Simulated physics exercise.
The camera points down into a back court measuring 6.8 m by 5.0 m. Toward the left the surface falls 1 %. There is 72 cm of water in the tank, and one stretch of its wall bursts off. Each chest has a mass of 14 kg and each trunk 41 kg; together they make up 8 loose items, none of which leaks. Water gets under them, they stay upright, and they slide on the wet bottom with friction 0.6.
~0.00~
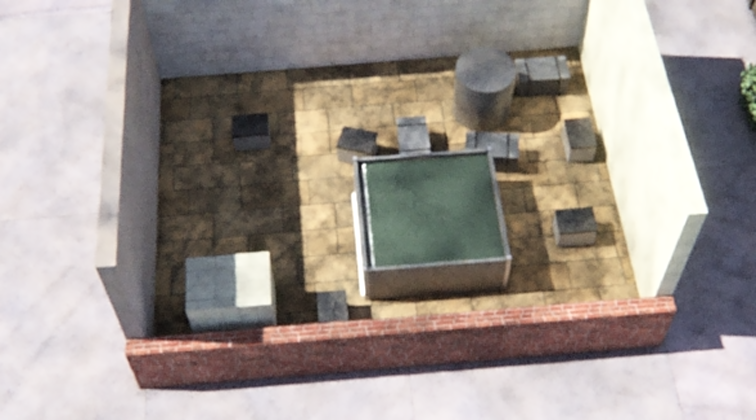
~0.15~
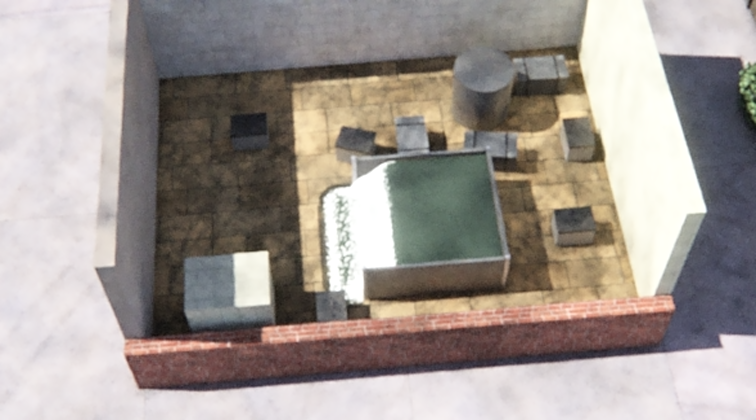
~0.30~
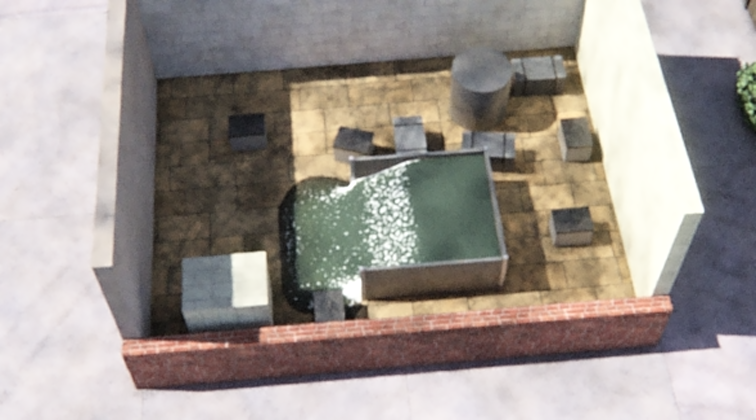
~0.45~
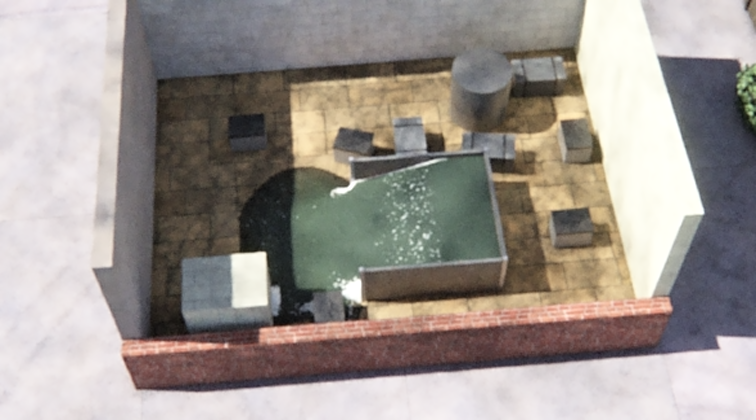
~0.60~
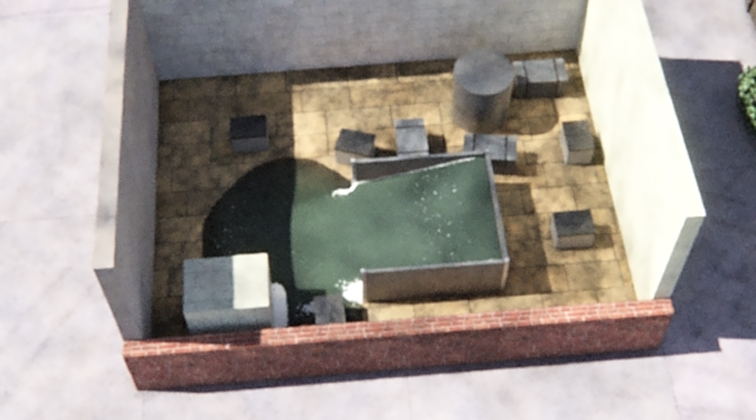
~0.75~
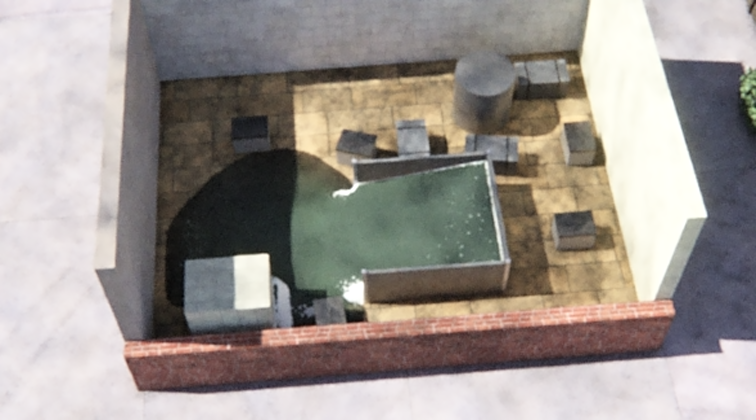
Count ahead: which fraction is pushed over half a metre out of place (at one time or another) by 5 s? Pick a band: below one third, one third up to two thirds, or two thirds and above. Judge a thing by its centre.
The share is below one third.
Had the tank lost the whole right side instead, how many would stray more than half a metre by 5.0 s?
The count would be 4.
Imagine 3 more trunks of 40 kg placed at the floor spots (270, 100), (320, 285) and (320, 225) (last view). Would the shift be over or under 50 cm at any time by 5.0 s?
One after another they come out above it, above it, above it.
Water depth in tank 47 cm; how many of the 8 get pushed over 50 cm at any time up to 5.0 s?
Then it comes to 1.
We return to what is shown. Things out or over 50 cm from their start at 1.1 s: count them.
That would be 0.
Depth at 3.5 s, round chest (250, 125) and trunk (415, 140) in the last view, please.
12 and 0 cm.
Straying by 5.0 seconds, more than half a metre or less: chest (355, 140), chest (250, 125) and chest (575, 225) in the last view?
First falling below it, second exceeding it, third falling below it.
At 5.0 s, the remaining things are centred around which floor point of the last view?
Roughly at (493, 170).
After 1.1 s 0 of 8 are over 50 cm from their spots; 0 afloat.
After 2.2 s 0 of 8 are over 50 cm from their spots; 1 afloat.
After 3.5 s 2 of 8 are over 50 cm from their spots; 2 afloat.
After 5.0 s 2 of 8 are over 50 cm from their spots, and 2 have been at some point; 1 afloat.
